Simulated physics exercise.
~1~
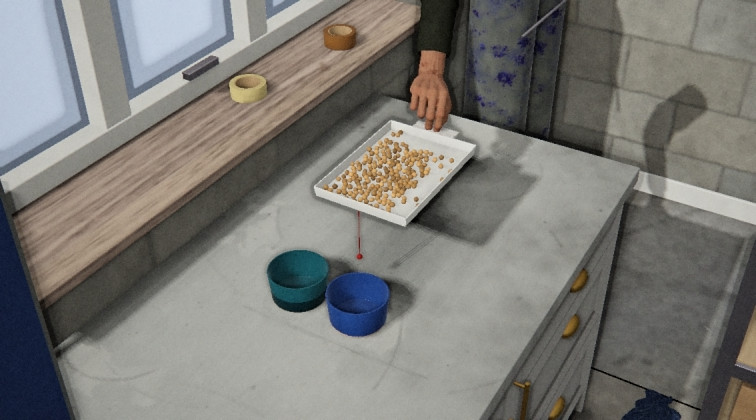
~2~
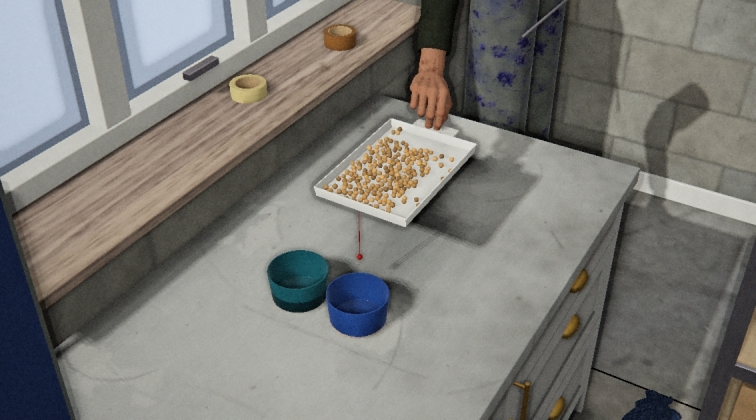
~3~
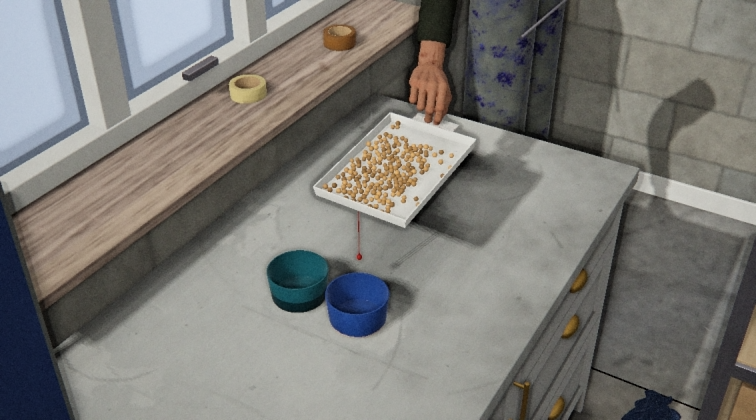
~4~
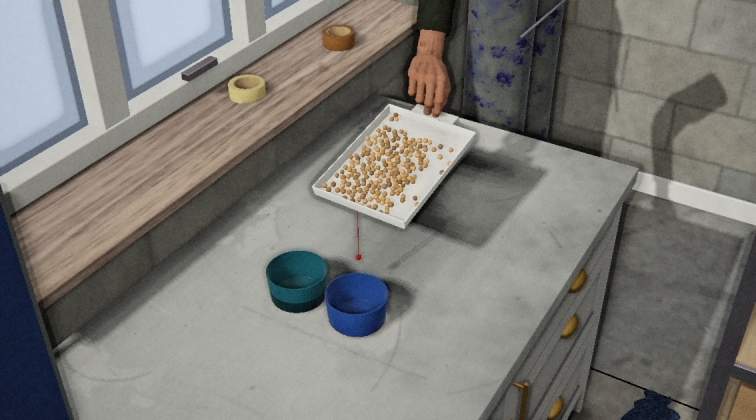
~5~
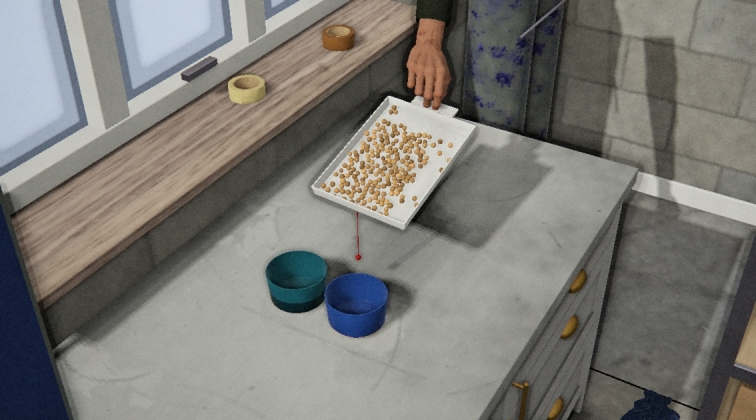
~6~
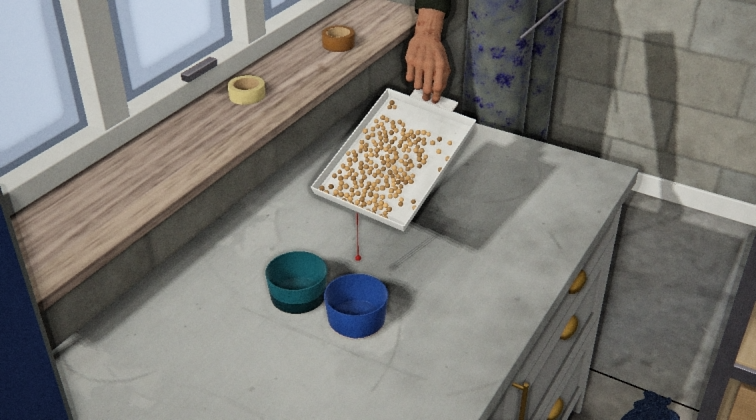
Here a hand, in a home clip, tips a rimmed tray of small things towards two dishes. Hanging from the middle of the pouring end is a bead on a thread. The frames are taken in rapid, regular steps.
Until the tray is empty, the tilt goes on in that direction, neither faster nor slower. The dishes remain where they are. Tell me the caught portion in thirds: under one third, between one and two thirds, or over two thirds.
It comes to between one and two thirds.
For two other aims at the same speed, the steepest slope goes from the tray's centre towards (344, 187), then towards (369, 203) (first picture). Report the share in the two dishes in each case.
The first comes to 30 %, while the second comes to 80 %.
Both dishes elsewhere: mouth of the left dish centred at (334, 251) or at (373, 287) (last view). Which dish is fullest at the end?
Taking them in turn, it's the one to the right and then the one to the left.
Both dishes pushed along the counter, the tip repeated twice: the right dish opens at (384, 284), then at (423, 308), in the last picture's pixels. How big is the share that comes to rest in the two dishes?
Approximately 90 percent, followed by approximately 70 percent.
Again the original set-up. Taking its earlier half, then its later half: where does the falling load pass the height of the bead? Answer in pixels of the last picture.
I'd say close to (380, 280) at first and close to (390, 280) later on.
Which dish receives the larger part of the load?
I'd say the right-side one takes it.
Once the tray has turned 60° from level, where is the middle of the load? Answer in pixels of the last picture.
Roughly at (378, 200).
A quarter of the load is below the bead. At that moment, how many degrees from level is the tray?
My estimate is some 85 degrees.
Soon after the last picture, tray tipped steeply; nearly all on the tray; a stray few in the right dish; a stray few outside both; a stray few in the air.
A little later, tray tipped right over; about a quarter on the tray; about a third in the right dish; a stray few in the left dish; about a quarter outside both; about a quarter in the air.
Later still, tray tipped past a quarter turn; about half in the right dish; a stray few in the left dish; about half outside both.
By the end, tray tipped past a quarter turn; about half in the right dish; a stray few in the left dish; about half outside both.
